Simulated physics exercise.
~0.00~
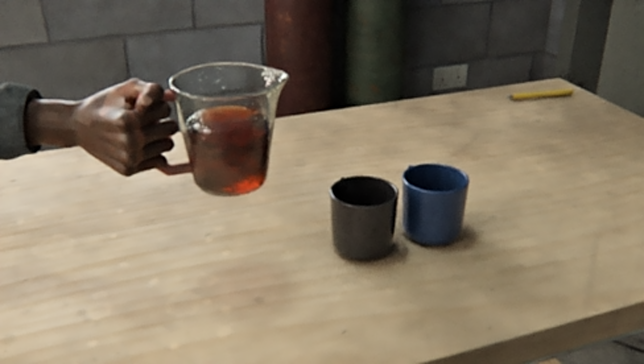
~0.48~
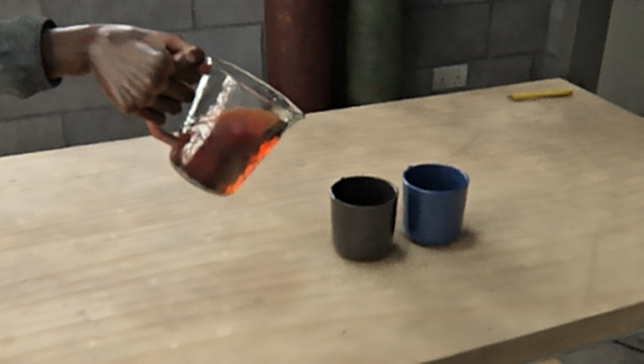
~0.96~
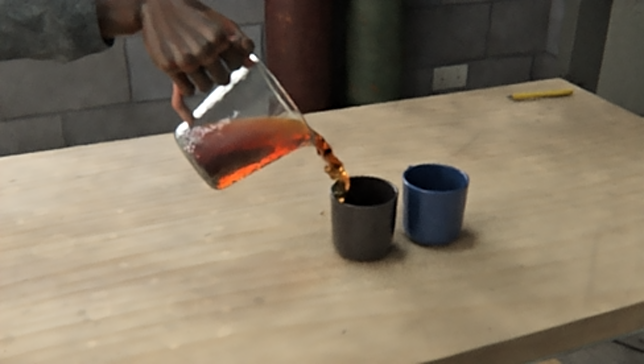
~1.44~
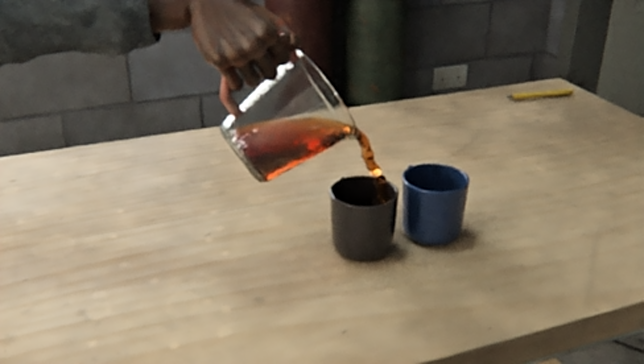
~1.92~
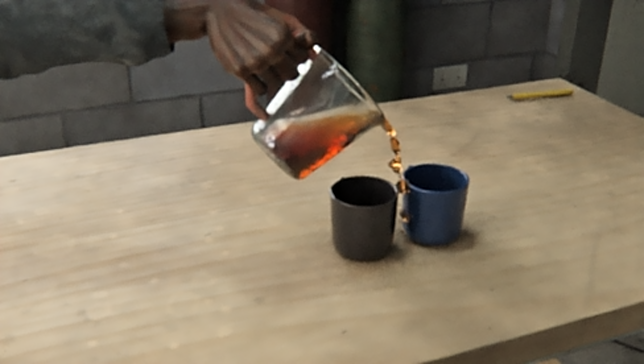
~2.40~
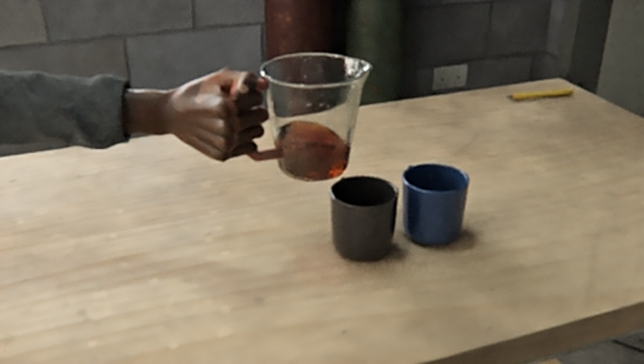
On a wooden table, a hand pours tea across two mugs, then rights the jug.
